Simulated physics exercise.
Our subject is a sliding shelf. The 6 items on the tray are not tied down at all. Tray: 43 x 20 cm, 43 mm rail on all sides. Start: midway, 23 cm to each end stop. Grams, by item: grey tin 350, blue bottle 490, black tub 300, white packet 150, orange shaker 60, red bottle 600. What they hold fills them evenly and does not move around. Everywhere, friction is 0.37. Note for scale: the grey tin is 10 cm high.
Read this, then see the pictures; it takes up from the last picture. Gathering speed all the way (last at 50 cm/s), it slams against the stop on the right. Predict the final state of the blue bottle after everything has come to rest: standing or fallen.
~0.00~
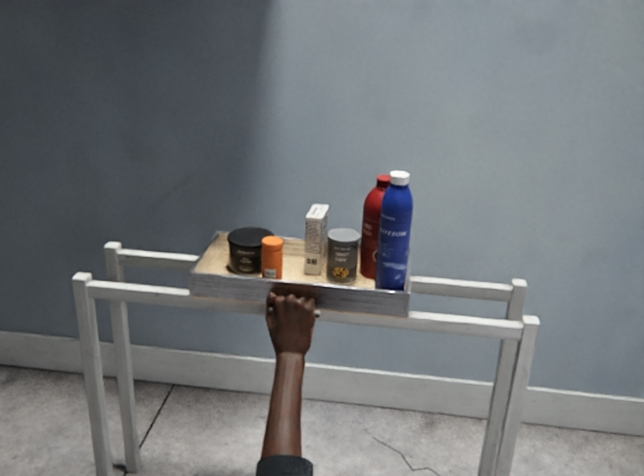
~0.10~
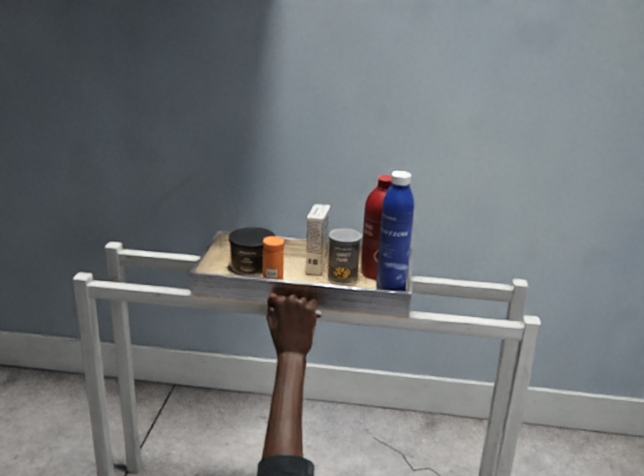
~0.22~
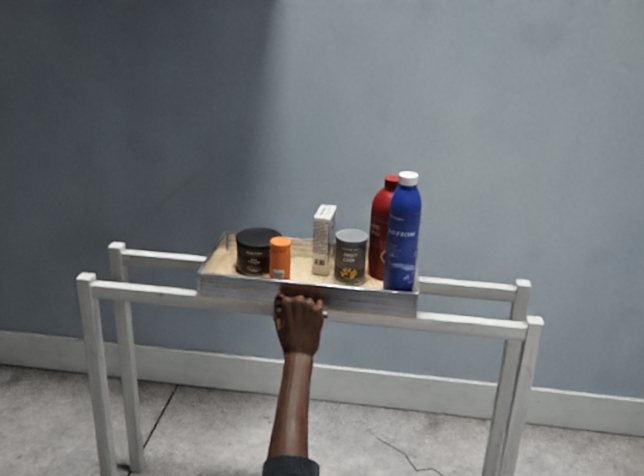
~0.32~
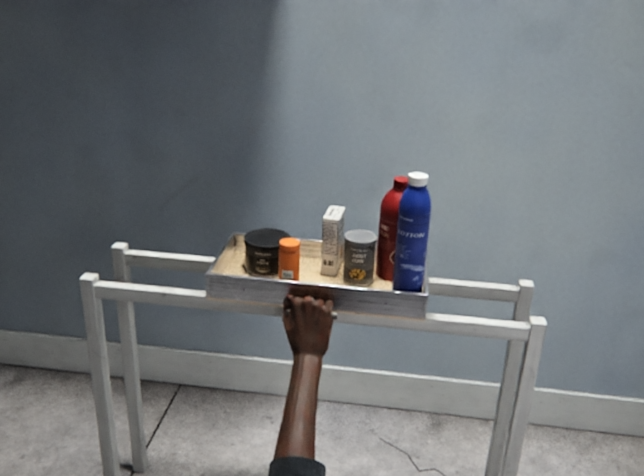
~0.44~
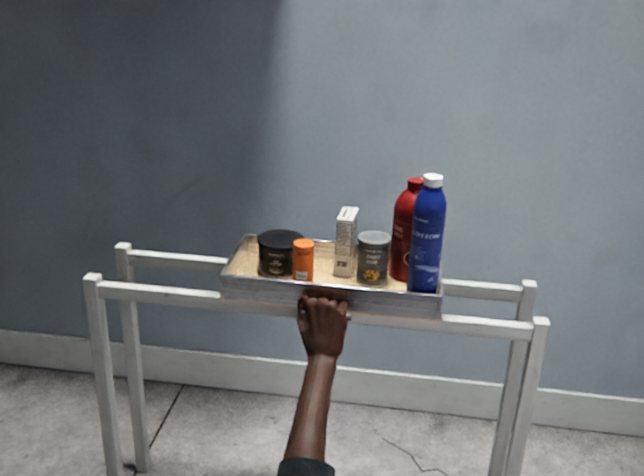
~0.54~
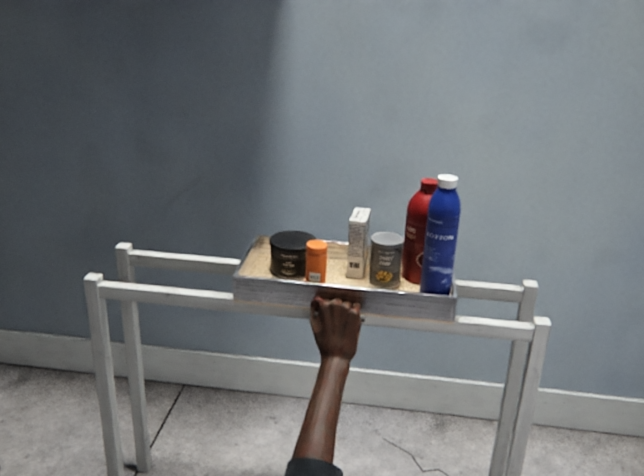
Balanced.
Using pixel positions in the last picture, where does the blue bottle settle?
Near (522, 250).
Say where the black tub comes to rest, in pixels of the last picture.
I'd put it at around (379, 263).
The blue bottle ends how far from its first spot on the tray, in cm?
Displacement: Approx. 0 cm.
After 1.04 s, tray 23 cm right; blue bottle leaning 9° near (534, 250); white packet leaning 13°; orange shaker slid 3 cm.
After 1.34 s, tray 23 cm right; blue bottle leaning 4° near (517, 249); white packet leaning 19°; grey tin slid 3 cm.
At rest (2.9 s), all 6 in place, give or take 5 cm. In the last view, blue bottle near (522, 250).
